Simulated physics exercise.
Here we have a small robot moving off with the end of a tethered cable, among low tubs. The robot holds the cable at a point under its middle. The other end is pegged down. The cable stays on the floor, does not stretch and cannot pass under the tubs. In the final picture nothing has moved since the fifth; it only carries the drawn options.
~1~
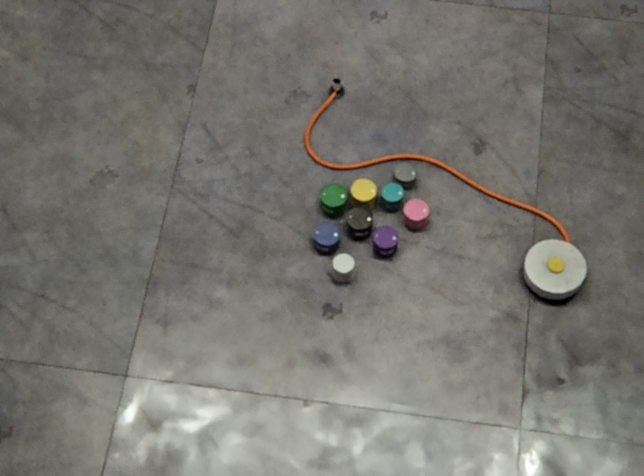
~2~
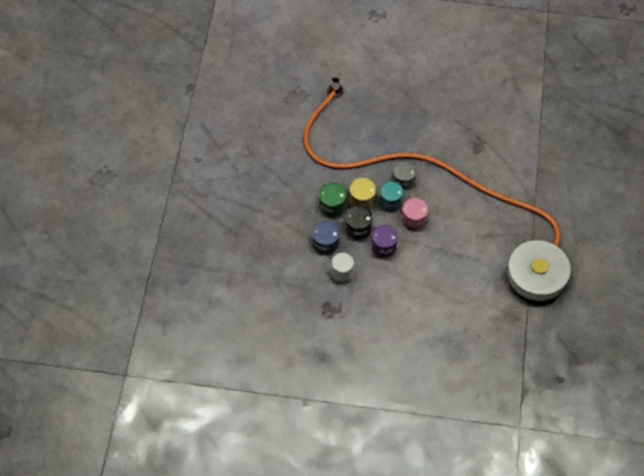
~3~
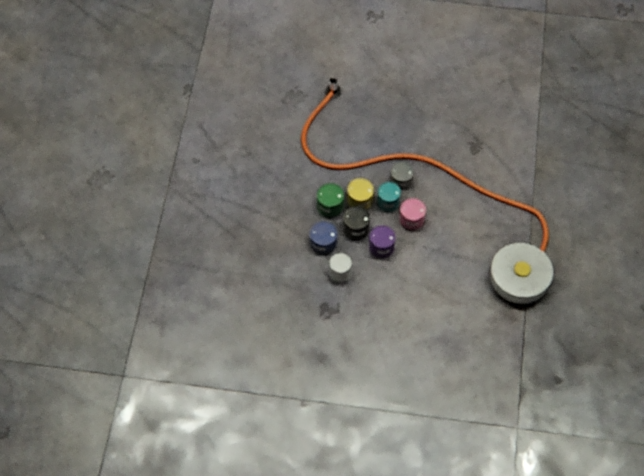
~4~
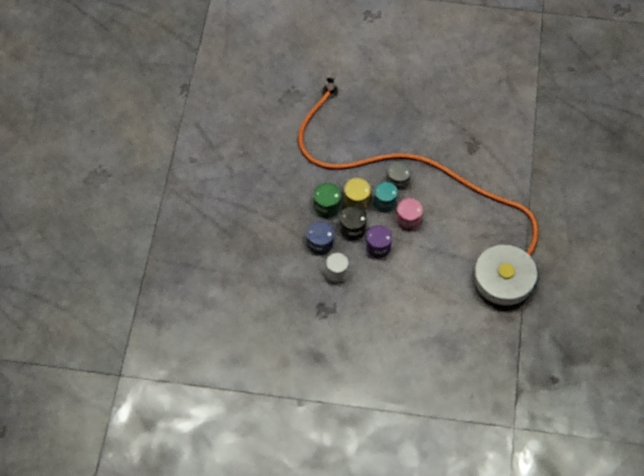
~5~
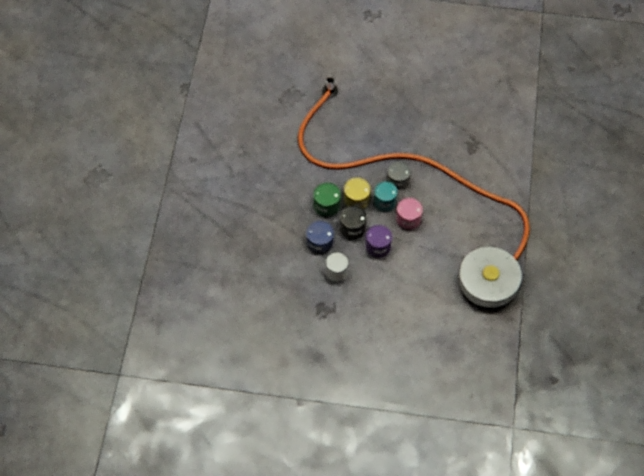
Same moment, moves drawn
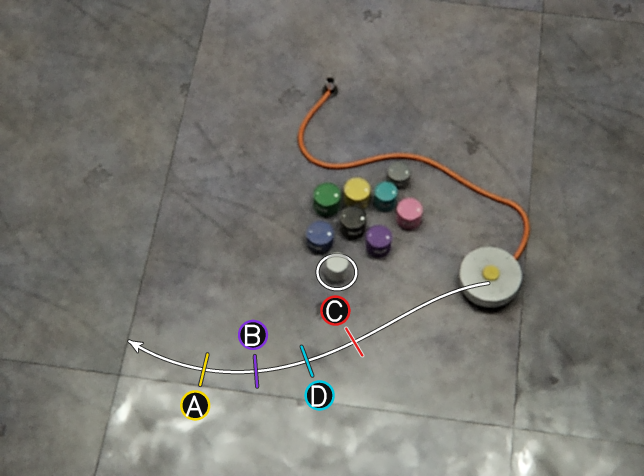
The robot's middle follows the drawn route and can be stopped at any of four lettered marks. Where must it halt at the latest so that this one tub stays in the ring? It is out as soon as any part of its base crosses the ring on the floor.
Mark A.
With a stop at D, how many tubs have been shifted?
The count is none.
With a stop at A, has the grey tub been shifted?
By then, yes.
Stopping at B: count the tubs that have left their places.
The count is none.
On the marked copy, A at (204, 369); B at (256, 371); C at (354, 342); D at (307, 361); the ring at (337, 272); the route from (488, 283) via (317, 358) to (129, 341).
Taking A. A third of the way, robot (394, 316); white tub (337, 268).
Two thirds of the way, robot (297, 359); white tub (337, 268).
When it is over, robot (203, 365); grey tub (381, 178); pink tub (385, 216); purple tub (374, 239); white tub (337, 268); the white tub is still in its ring.
As for the rest, B is safe but short; C is safe but short; D is safe but short.
